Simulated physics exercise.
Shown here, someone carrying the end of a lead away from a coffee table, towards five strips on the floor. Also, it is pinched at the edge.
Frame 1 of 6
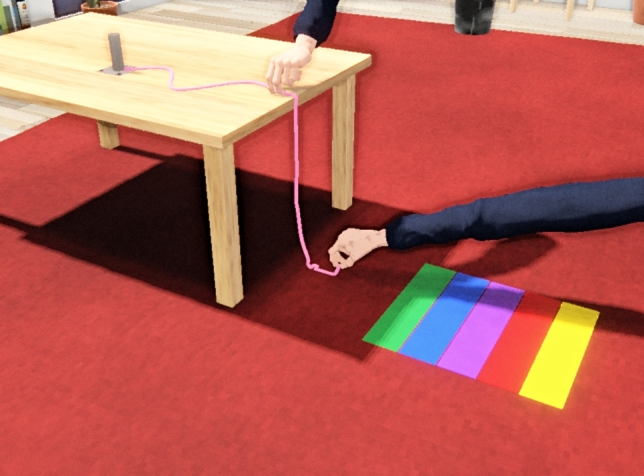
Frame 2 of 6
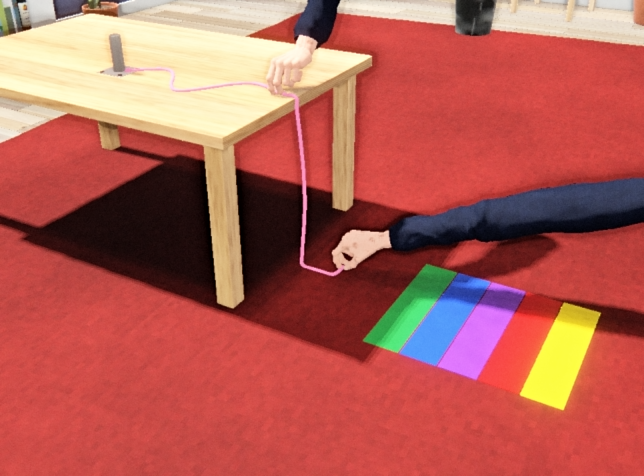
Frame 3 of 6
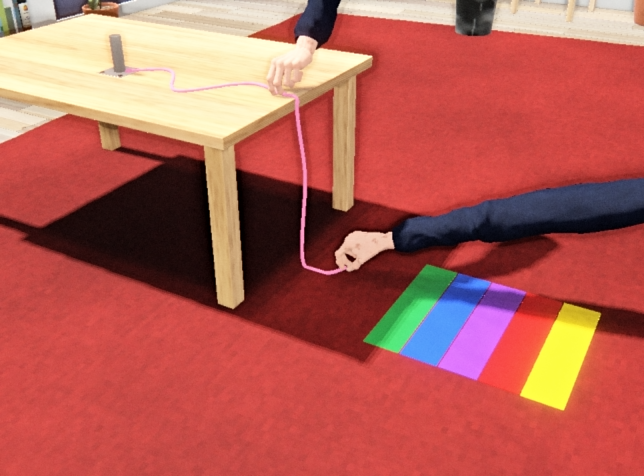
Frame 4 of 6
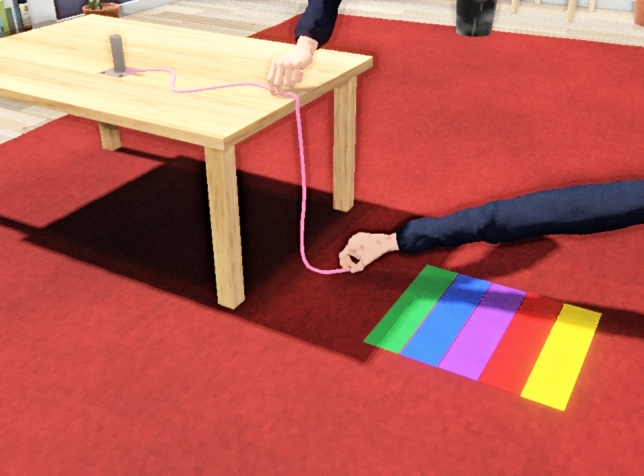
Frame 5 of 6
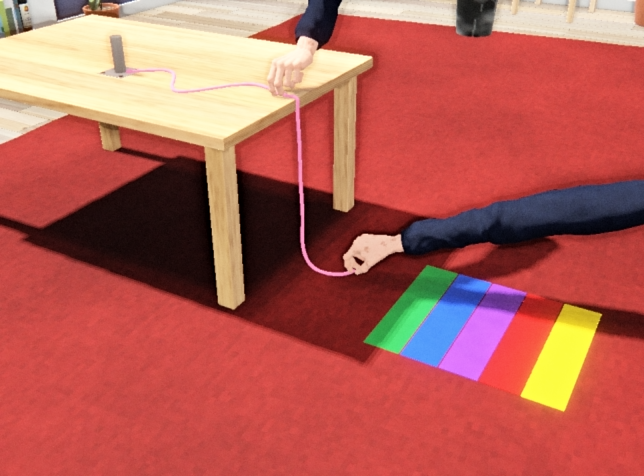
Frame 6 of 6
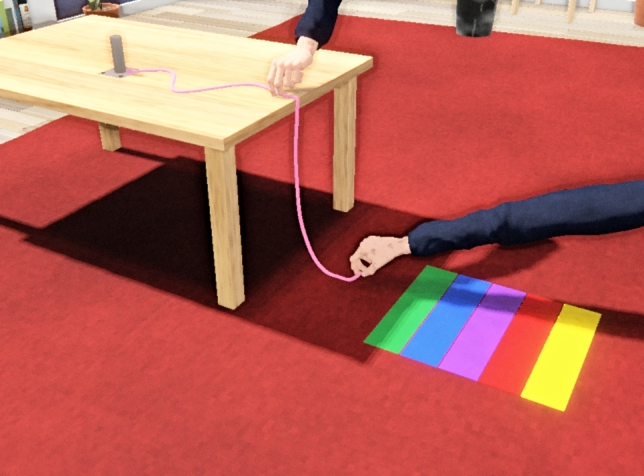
In a room with a red carpet, one hand pins a pink cord at the edge of a wooden table while another, near the floor, draws its end slightly right towards five coloured strips, and the hanging part shifts into a smoother curve.
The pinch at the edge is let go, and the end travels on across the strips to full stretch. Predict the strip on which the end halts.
The red strip.
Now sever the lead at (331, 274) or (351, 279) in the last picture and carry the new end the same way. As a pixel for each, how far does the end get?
Try 1: (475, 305); try 2: (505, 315).
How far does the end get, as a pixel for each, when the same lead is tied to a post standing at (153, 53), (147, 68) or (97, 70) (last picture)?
Near (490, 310); near (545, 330); near (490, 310).
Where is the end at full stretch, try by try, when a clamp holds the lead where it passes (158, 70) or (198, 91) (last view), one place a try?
(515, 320), then (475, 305).
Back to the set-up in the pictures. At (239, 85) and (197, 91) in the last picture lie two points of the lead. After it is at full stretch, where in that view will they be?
(277, 98) and (238, 91).
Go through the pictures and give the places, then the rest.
End (339, 265); green (392, 330); blue (428, 342); purple (466, 355); red (507, 368); yellow (549, 382), in the first frame.
End (343, 266); lead through (162, 69) (174, 90) (248, 84) (297, 110) (304, 188) (302, 251), in the second frame.
End (346, 267), in the third frame.
End (350, 269); lead through (163, 70) (175, 91) (249, 84) (297, 110) (304, 188) (303, 252), in the fourth frame.
End (354, 271), in the fifth frame.
End (361, 273); lead through (163, 71) (175, 91) (249, 85) (297, 111) (297, 187) (312, 254), in the sixth frame.
Early on, end near (451, 300); over blue.
Midway, end near (499, 314); over purple.
At the end of the slack, end near (528, 323); over red. It gets as far as the red strip.
